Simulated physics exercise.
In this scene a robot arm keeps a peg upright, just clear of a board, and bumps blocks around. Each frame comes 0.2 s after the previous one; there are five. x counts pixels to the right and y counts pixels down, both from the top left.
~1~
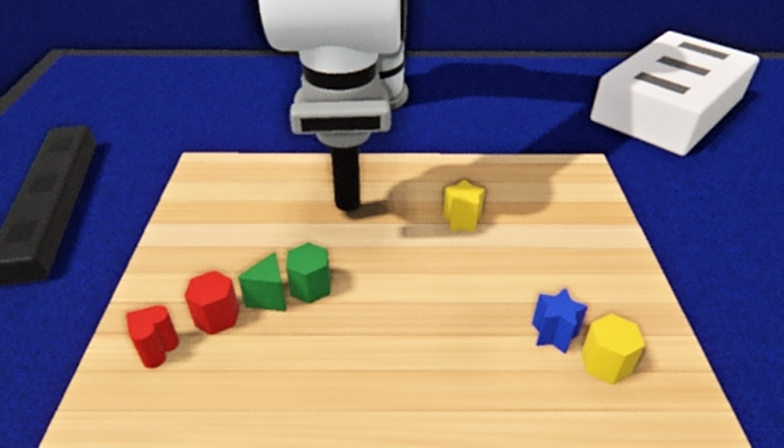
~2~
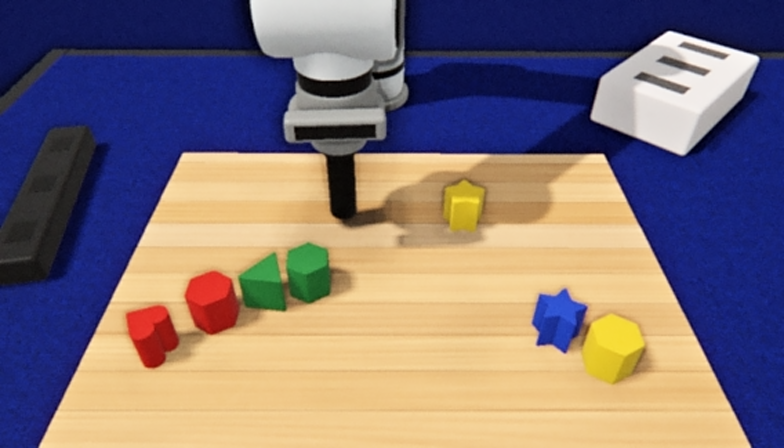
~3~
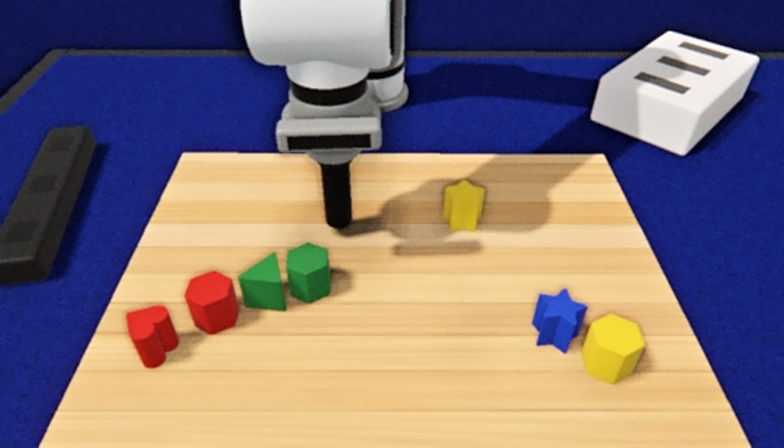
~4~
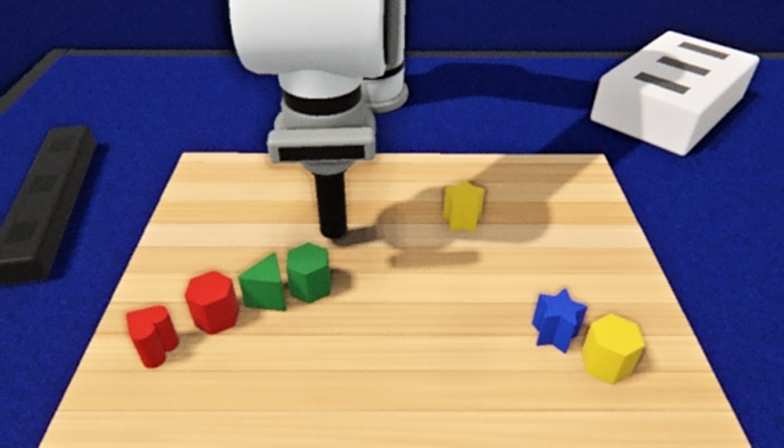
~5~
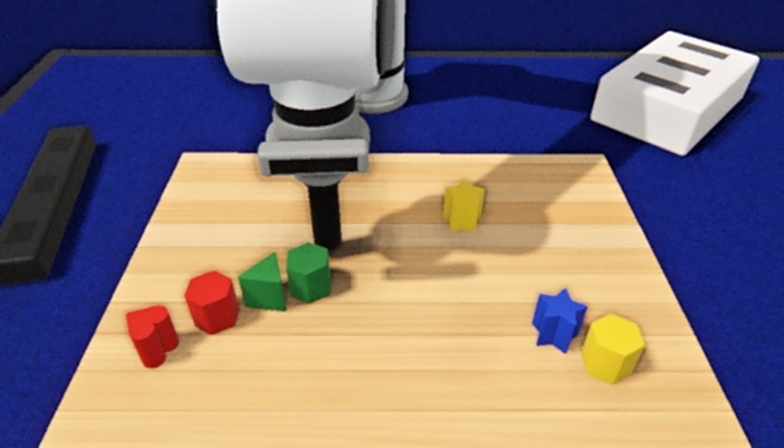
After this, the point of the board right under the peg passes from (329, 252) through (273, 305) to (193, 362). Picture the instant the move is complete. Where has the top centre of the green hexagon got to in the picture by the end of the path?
Around (293, 294).
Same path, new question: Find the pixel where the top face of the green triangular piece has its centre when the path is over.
The green triangular piece ends near (216, 280).
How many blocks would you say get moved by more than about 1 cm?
Moved: 3 or more.
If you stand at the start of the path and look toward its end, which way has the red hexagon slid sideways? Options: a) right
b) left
The one that fits is a, right.
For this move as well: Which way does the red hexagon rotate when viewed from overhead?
If we look at it from overhead, the red hexagon pivots counter-clockwise.
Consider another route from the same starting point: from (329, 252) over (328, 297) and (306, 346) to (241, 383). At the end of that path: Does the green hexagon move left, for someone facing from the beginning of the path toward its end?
My answer is no.
The first path, step by step. One third of the way, peg (294, 278); green triangular piece (259, 272); green hexagon (296, 284), turned 45° anticlockwise.
Two thirds of the way, peg (245, 313); red heart (140, 324); red hexagon (180, 294), turned 25° anticlockwise; green triangular piece (217, 280), turned 50° clockwise; green hexagon (293, 294), turned 70° anticlockwise.
At the end, peg (189, 352); red heart (140, 324); red hexagon (179, 294), turned 25° anticlockwise; green triangular piece (216, 280), turned 55° clockwise; green hexagon (293, 294), turned 70° anticlockwise.
